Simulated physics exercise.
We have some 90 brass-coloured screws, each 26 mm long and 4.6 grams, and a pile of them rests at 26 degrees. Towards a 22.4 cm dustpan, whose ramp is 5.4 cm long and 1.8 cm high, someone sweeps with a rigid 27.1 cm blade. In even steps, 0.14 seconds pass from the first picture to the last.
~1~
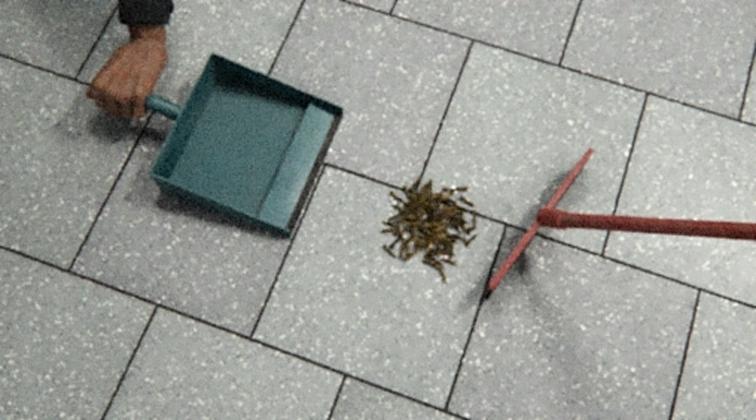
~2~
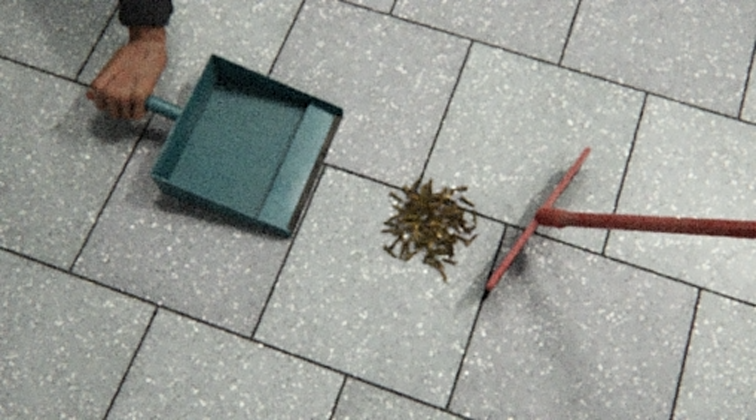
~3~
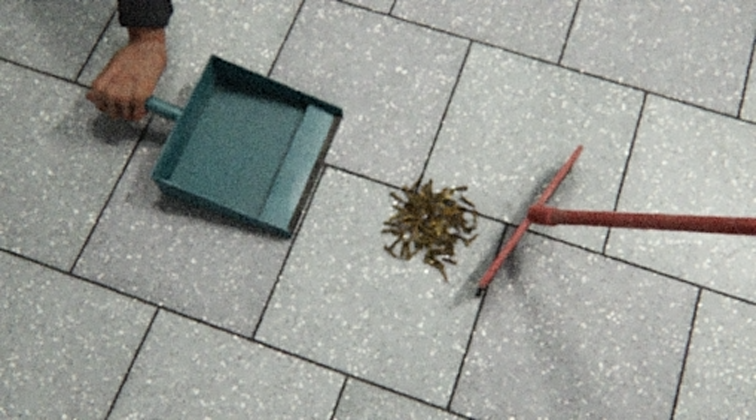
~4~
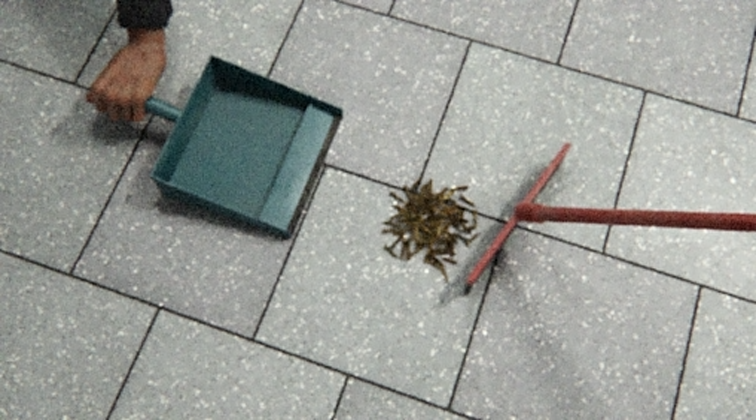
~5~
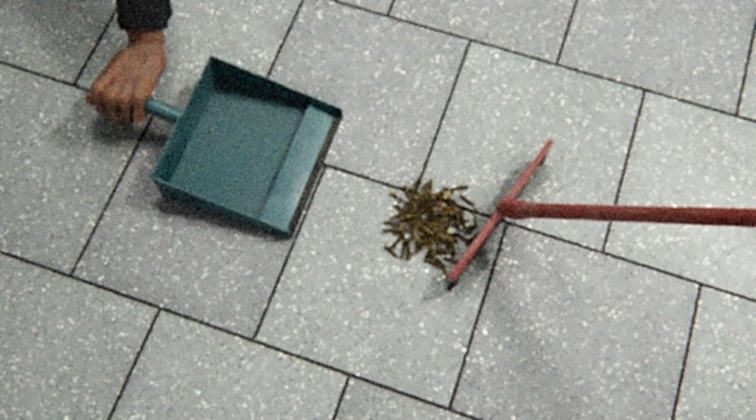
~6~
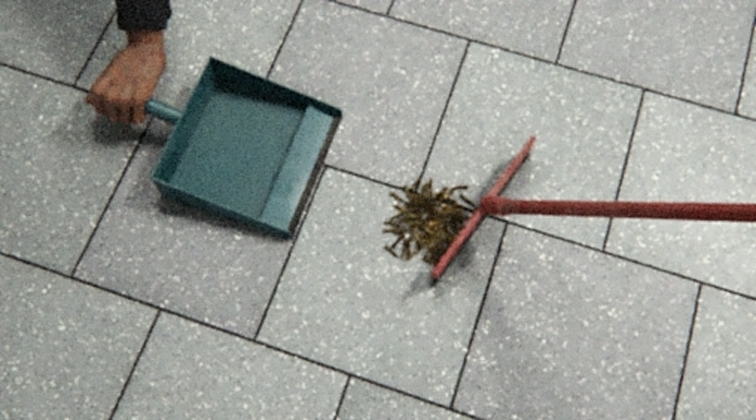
The video shows a hand holding a teal dustpan still on a grey tiled floor while a red blade on a long handle moves left toward a small pile of brass-coloured pieces, reaching its right edge and nudging a few.
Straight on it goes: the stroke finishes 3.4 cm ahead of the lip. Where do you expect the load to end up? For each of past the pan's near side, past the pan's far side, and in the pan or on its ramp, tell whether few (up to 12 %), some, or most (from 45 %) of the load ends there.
Near side: Few, far side: Few, pan: Some.
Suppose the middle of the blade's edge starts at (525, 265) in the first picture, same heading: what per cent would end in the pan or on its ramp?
15 per cent, roughly.
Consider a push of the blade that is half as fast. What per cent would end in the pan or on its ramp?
I'd put it at roughly 0 per cent.
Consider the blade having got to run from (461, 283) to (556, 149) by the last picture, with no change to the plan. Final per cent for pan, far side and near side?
Split: Pan = 0, far = 0, near = 10.
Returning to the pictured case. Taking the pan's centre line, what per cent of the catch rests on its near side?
Something like 60 per cent of the catch.
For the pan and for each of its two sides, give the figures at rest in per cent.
Near side 0 %, far side 5 %, pan 25 %.
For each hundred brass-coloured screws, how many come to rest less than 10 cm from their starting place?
Close to 0 per cent of it.
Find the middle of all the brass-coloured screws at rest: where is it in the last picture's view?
Somewhere near (324, 176) in the last picture.
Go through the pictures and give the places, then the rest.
Blade from (492, 287) to (589, 154), moved 0.0 cm, 0 of the pieces shifted so far; middle of the pieces at (434, 220); pan at (243, 149), in the first frame.
Blade from (490, 286) to (586, 153), moved 0.4 cm, 0 of the pieces shifted so far; middle of the pieces at (434, 220), in the second frame.
Blade from (483, 284) to (579, 151), moved 1.5 cm, 0 of the pieces shifted so far; middle of the pieces at (435, 220), in the third frame.
Blade from (470, 282) to (566, 148), moved 3.3 cm, 0 of the pieces shifted so far; middle of the pieces at (435, 220), in the fourth frame.
Blade from (453, 278) to (549, 145), moved 5.9 cm, 0 of the pieces shifted so far; middle of the pieces at (435, 220), in the fifth frame.
Blade from (435, 275) to (532, 142), moved 8.5 cm, 6 of the pieces shifted so far; middle of the pieces at (435, 219); pan at (243, 152), in the sixth frame.
Then, 0.12 s after the last picture, middle of the blade 16 cm from the lip; 0 % over the lip, far side 0 %, near side 0 %.
Then, 0.20 s after the last picture, middle of the blade 9 cm from the lip; 0 % over the lip, far side 0 %, near side 0 %.
Then, 0.41 s after the last picture, middle of the blade 7 cm from the lip; 25 % over the lip, far side 5 %, near side 0 %.
In the end, near side 0 %, far side 5 %, pan 25 %, in front of the lip or behind the blade 70 %.
